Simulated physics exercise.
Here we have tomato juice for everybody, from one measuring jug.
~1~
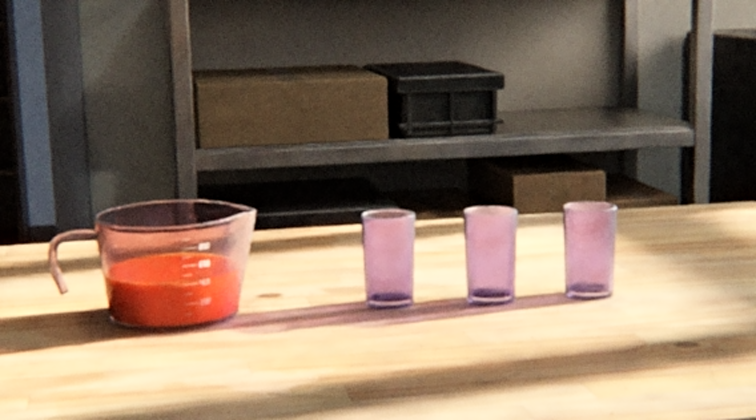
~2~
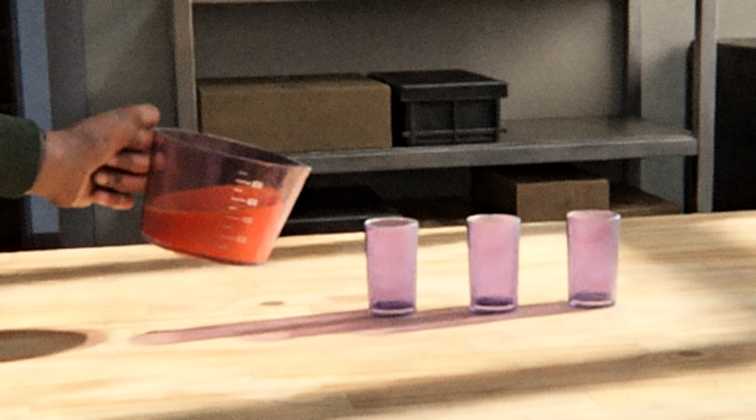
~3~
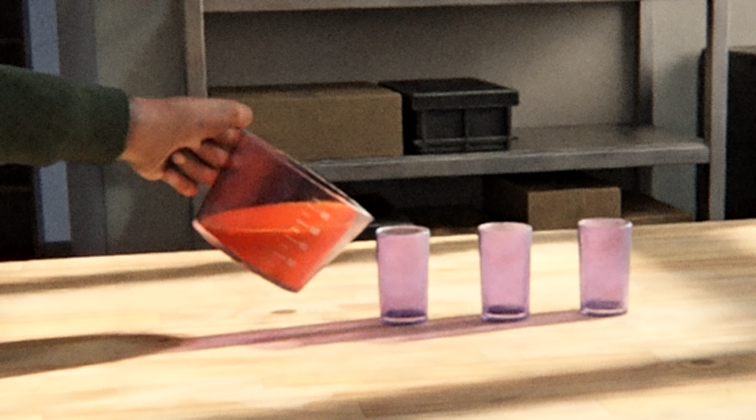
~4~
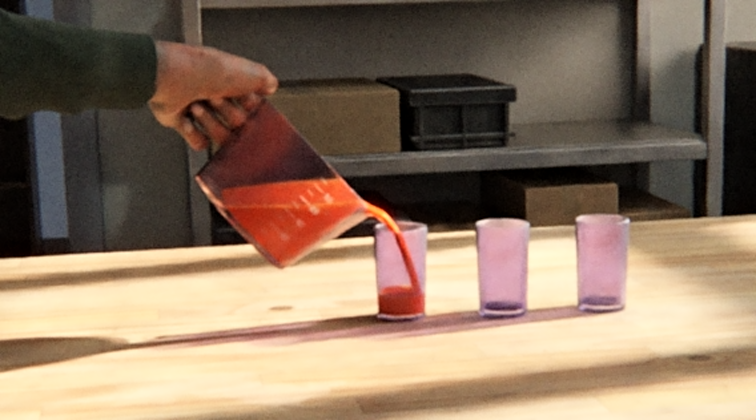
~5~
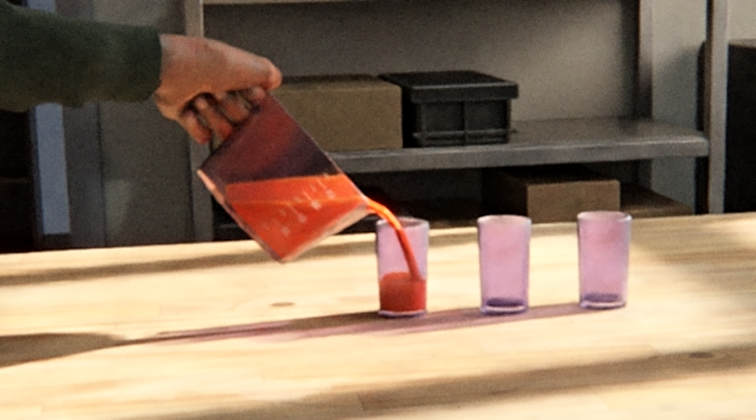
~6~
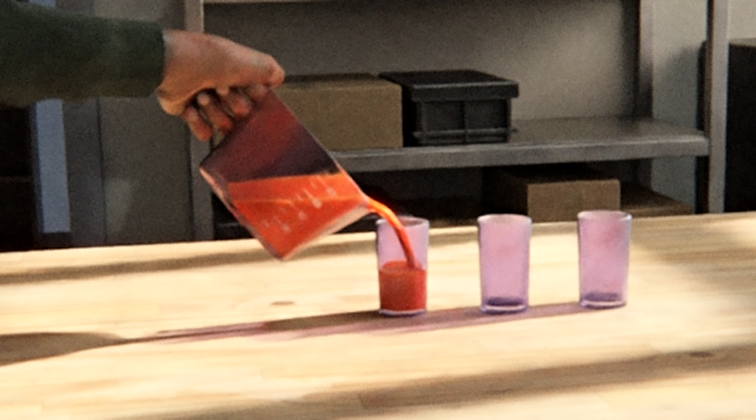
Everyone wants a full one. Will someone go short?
It will do.
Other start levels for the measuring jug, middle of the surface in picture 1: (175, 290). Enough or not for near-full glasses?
In that case: Runs out.
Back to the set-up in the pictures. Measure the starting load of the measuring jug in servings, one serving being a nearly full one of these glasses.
Some 4.0 of them.
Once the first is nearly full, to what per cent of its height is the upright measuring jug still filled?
Roughly 30 per cent.
A moment on, the first is about three quarters full.
Further on, the first is done and the measuring jug has about three quarters of its load.
When it is over, all three are full and about a quarter of the tomato juice is over.
